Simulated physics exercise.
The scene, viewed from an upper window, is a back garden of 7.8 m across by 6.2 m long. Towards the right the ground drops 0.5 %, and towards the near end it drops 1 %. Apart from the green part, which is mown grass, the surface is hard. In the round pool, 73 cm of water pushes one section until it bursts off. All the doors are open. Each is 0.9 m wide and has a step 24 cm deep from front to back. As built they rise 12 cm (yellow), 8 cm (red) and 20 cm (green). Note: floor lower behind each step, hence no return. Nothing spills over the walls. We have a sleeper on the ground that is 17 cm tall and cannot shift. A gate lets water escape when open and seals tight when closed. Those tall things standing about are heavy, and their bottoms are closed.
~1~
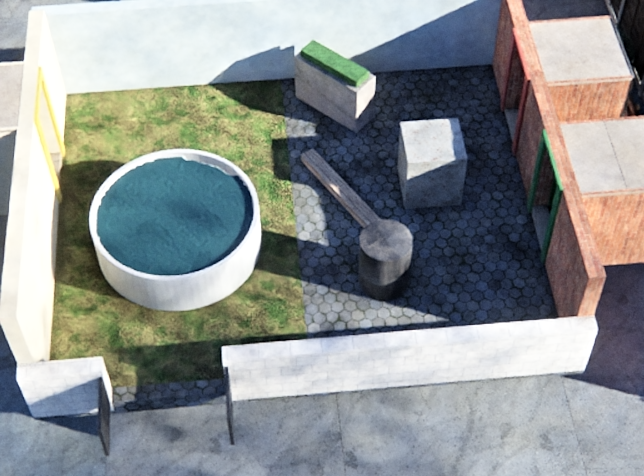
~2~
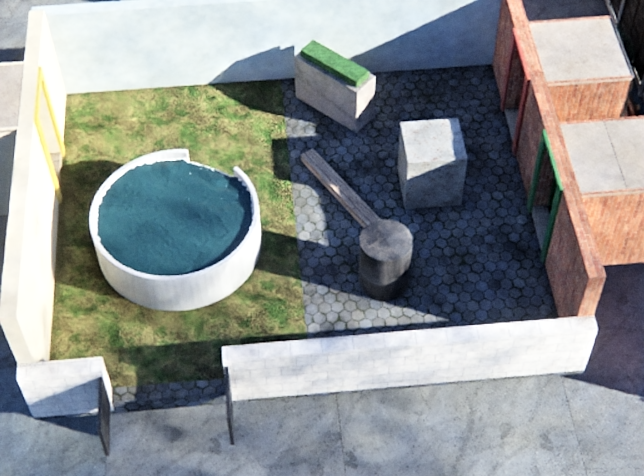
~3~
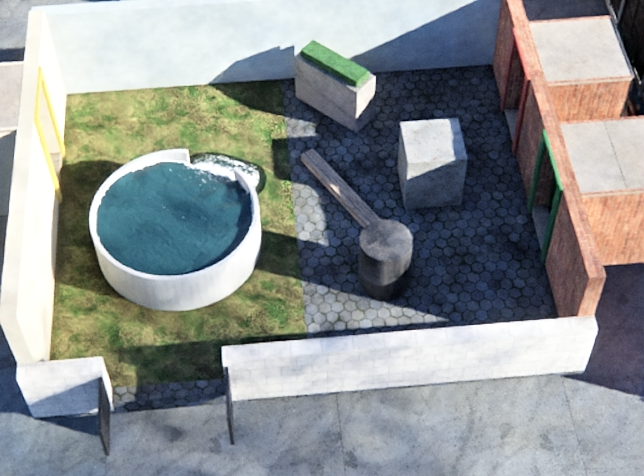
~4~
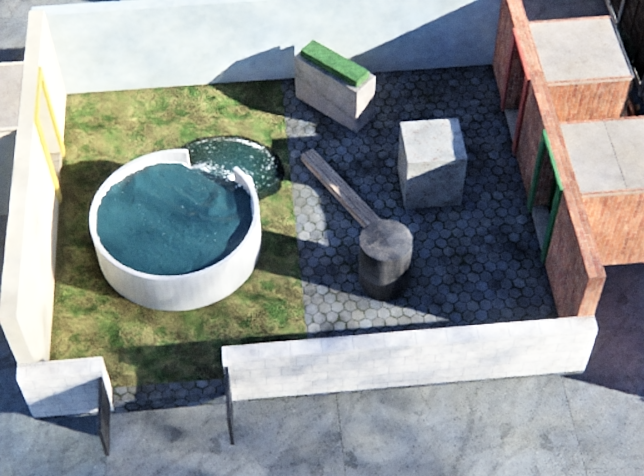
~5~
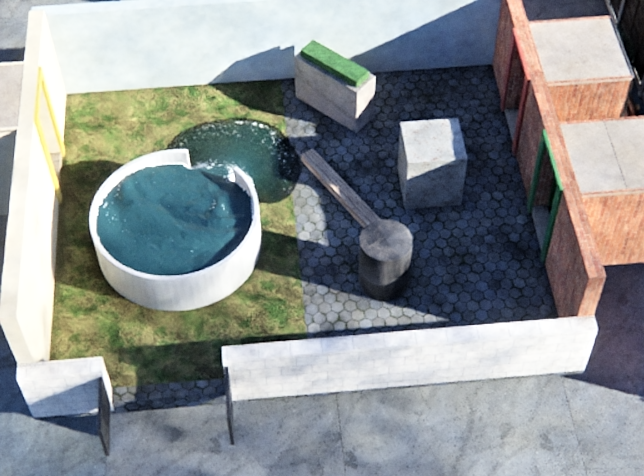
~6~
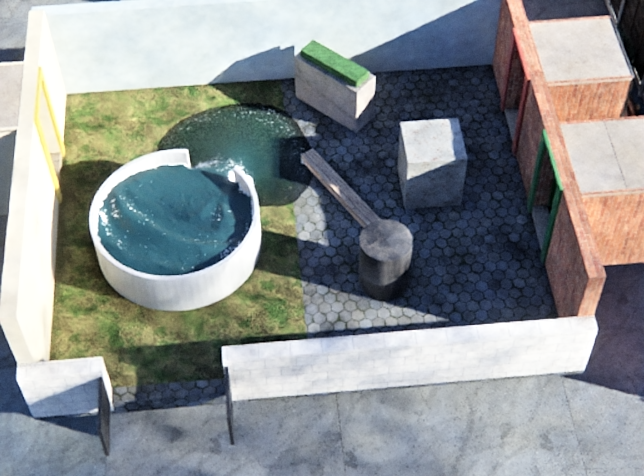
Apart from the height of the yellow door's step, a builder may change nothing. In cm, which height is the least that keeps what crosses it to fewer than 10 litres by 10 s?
A height of about 9 cm would just do it.
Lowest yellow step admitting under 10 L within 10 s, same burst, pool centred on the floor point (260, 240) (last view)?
Then close to 7.5 cm.
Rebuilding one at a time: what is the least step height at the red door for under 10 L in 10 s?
Red: Roughly 8.5 cm.
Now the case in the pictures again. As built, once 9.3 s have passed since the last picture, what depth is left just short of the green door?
Depth: Near 6.0 cm.
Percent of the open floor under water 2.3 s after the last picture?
Approximately 45 %.
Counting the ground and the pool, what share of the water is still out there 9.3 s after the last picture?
I'd say near 100 per cent is still there.
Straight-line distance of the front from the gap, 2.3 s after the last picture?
Roughly 5.6 m.
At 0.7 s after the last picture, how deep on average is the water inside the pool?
Average depth: Approx. 56 cm.
Then, 0.7 s after the last picture water covers 20 % of the floor, deepest (38 cm) near (221, 184); it has not reached the yellow door.
Then, 2.3 s after the last picture water covers 45 % of the floor, deepest (27 cm) near (259, 119); it has not reached the yellow door.
Then, 9.3 s after the last picture water covers 95 % of the floor, deepest (12 cm) near (390, 171); 11 cm at the yellow door, 0 litres in over its 12 cm step.
At the yellow door as built, the water peaked near 13 cm, 7.7 s after the last picture.
Run again over the same 10 s with other heights there, 30 litres in over 7 cm, 2 litres over 11 cm. The limit of 10 litres is kept from about 9 cm up.
